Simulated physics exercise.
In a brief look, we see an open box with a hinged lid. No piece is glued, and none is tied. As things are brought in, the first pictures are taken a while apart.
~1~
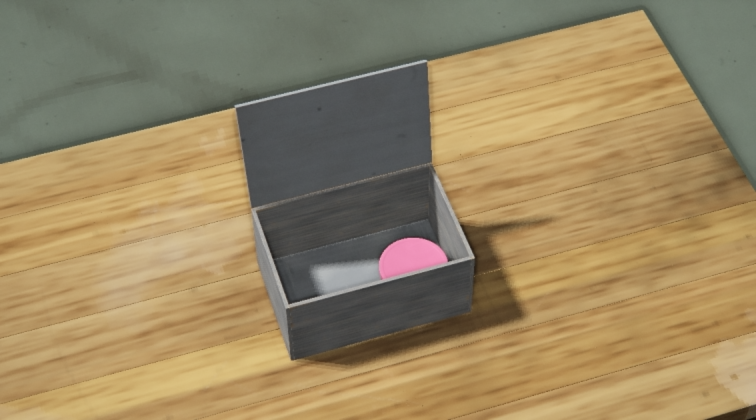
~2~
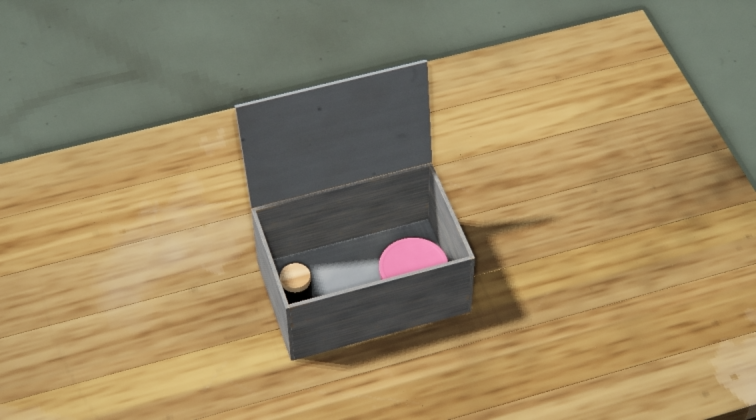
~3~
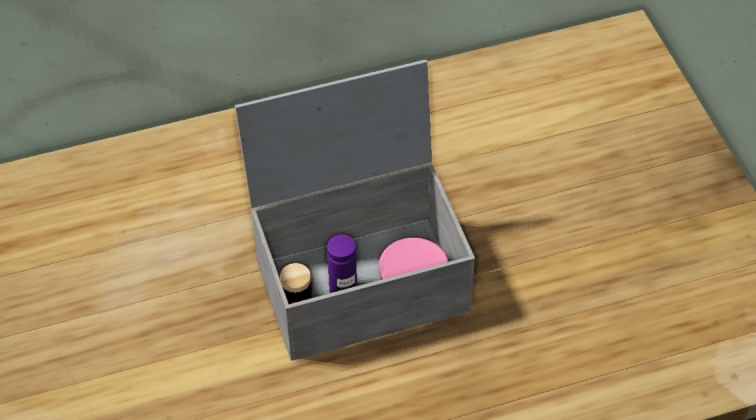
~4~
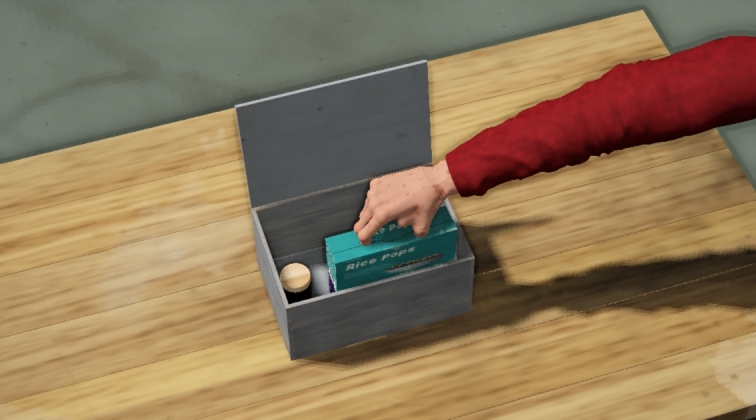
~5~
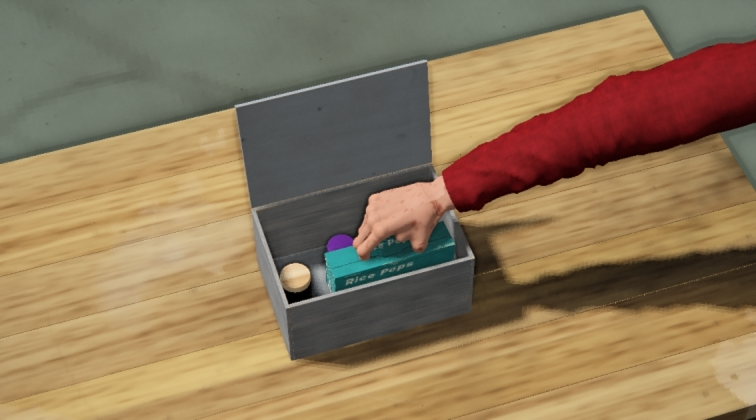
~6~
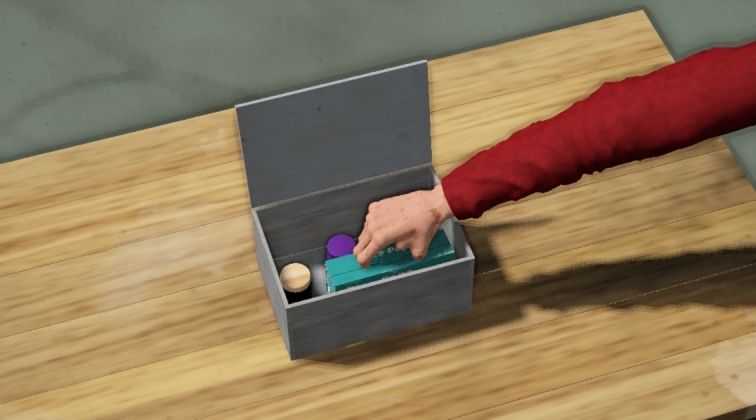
A red-sleeved hand lowers a turquoise carton into an open gray box holding other items.
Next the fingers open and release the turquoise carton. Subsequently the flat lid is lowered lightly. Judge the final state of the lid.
I expect the box to stay unclosed.
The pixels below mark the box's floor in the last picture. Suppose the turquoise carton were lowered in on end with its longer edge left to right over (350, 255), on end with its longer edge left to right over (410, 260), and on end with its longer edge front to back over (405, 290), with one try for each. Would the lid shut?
In case one it remains open, in case two it remains open and in case three it remains open.
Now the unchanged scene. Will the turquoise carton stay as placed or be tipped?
The turquoise carton ends up leaning.
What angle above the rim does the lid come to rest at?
Roughly 14°.
Then, 1.10 s later than the last frame, lid starting down; turquoise carton tilted by 32° near (374, 281).
Then, 1.80 s later than the last frame, lid 44° above the rim; turquoise carton tilted by 32° near (374, 281).
Then, 2.70 s later than the last frame, lid 15° above the rim; turquoise carton tilted by 32° near (375, 282).
When it is over, lid 14° above the rim; left askew, turquoise carton; the other 3 as before. End places, in pixels of the last picture, turquoise carton near (374, 283).
